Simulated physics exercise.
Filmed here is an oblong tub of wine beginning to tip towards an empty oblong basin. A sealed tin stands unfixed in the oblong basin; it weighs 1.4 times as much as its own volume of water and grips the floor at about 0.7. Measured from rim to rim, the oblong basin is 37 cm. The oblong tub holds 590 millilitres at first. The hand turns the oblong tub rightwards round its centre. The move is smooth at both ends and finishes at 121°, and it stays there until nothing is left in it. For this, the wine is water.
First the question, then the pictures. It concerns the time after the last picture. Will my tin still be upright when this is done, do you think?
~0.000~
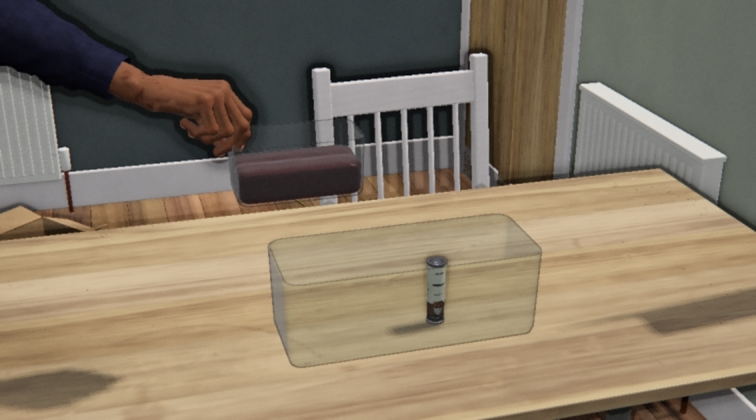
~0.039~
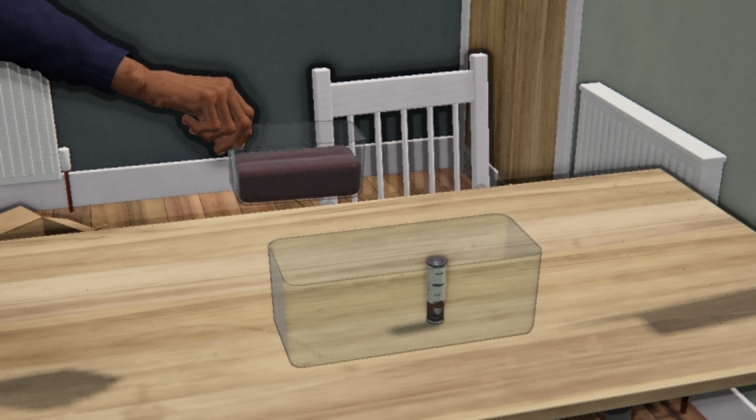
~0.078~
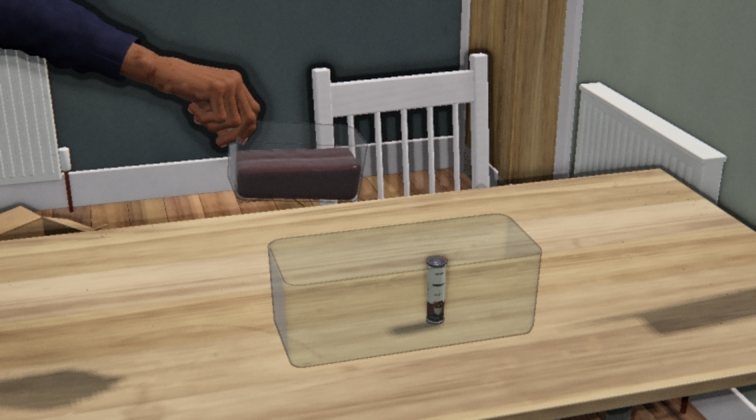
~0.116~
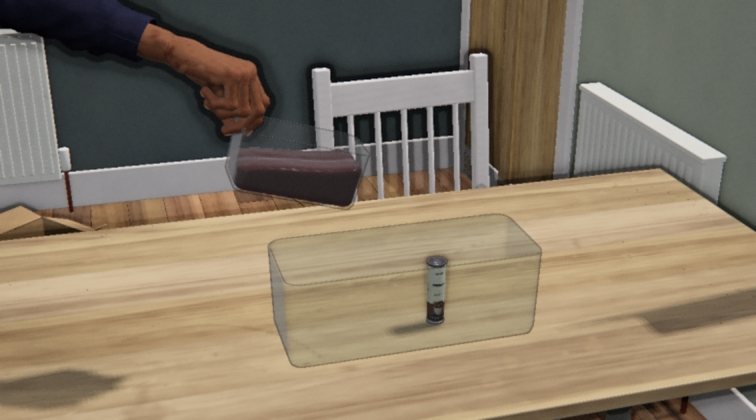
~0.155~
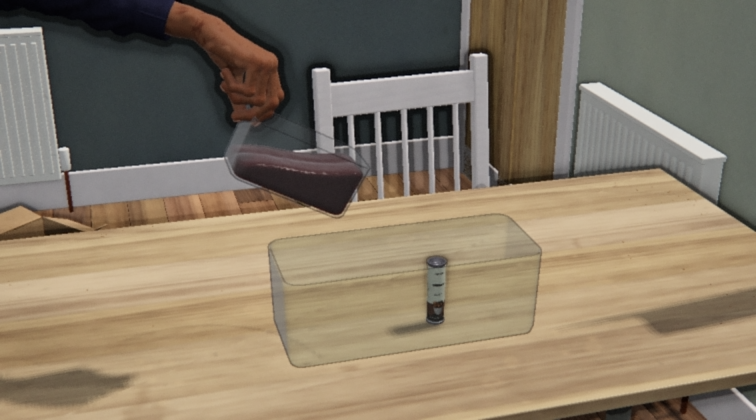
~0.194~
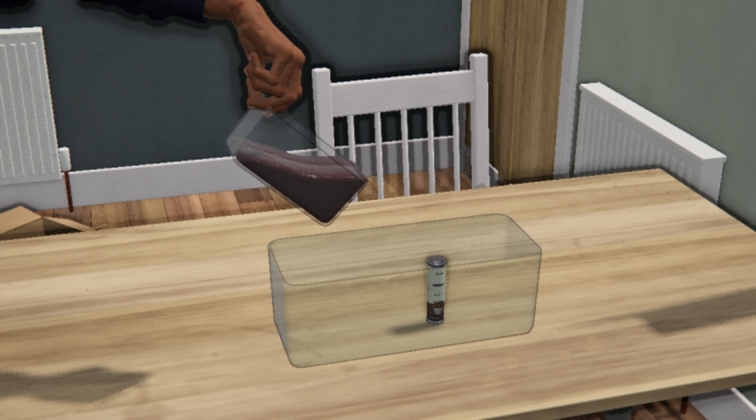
Yes, it will be.
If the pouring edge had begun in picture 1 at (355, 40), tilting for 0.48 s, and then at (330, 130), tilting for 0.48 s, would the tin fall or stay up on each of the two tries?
First it tips over; then it stays on its base.
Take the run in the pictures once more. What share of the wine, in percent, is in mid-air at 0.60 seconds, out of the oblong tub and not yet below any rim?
Close to 5 %.
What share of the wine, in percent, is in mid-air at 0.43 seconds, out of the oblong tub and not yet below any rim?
Roughly 30 percent.
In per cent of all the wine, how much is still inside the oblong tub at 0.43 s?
Roughly 12 percent.
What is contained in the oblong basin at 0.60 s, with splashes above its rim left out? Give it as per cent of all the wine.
I'd put it at roughly 92 per cent.
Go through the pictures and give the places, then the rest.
In the first frame, tilt 0°; pouring edge (357, 129); surface from (233, 164) to (355, 153); the oblong basin's rim runs from (276, 264) to (525, 234); the tin's top is at (437, 264).
In the second frame, tilt 2°; pouring edge (358, 131); surface from (233, 164) to (355, 154).
In the third frame, tilt 8°; pouring edge (360, 137); surface from (233, 162) to (355, 156).
In the fourth frame, tilt 17°; pouring edge (362, 147); surface from (232, 158) to (356, 158).
In the fifth frame, tilt 29°; pouring edge (363, 160); surface from (231, 154) to (358, 160).
In the sixth frame, tilt 43°; pouring edge (360, 176); surface from (232, 145) to (358, 165); 1 per cent is over the edge.
By 0.43 s the tilt is 118° and 12 per cent is still to pour; the tin stands where it began.
By 0.60 s the tilt is 121° and 2 per cent is still to pour; the tin stands where it began.
By 0.78 s the tilt is 121° and 0 per cent is still to pour; the tin stands where it began.
By 0.98 s the tilt is 121° and 0 per cent is still to pour; the tin stands where it began.
At rest the tin stands where it began.
